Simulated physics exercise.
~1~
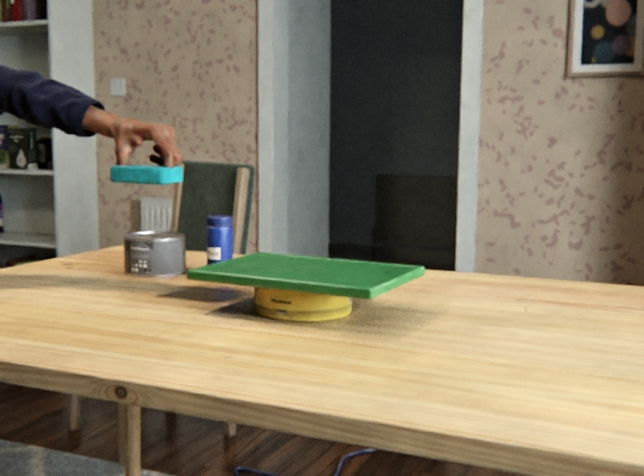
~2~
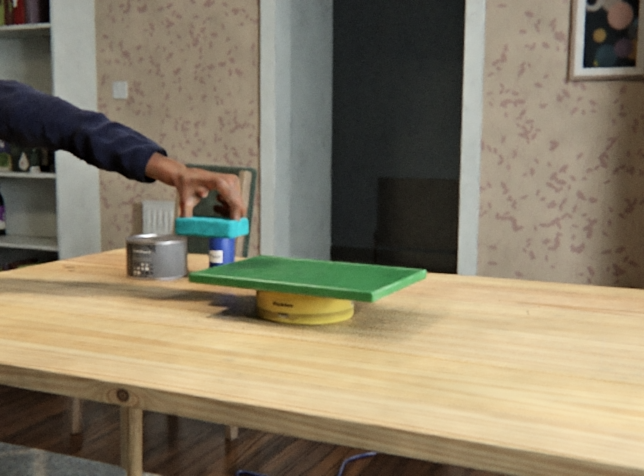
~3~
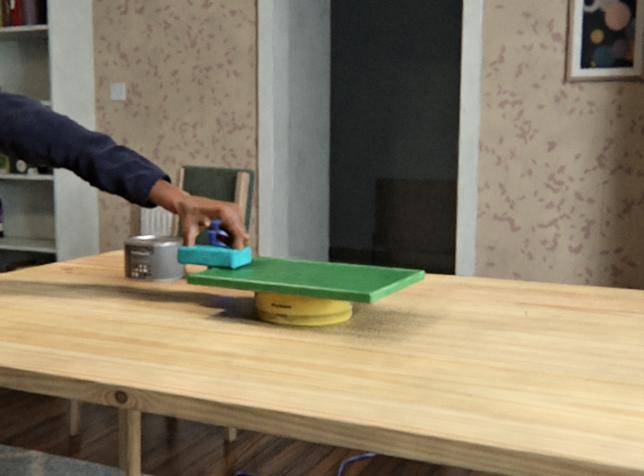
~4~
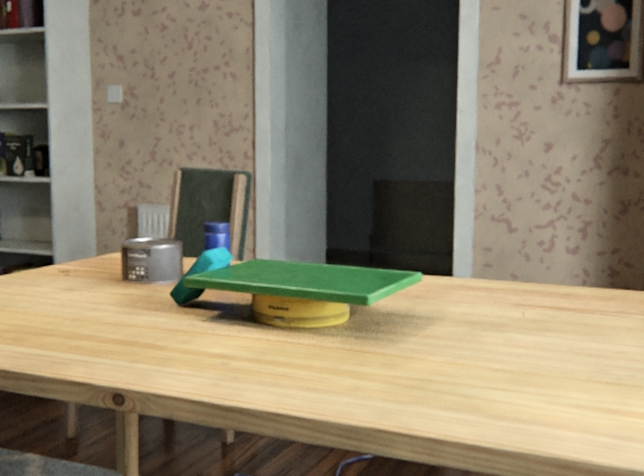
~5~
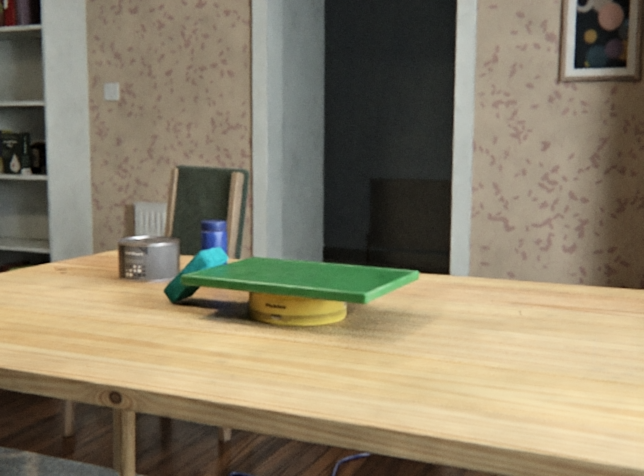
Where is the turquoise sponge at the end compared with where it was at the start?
At the start it is held in the air above the grey tub. By the end it is lower and further right, tilted on the table against the left edge of the green tray.
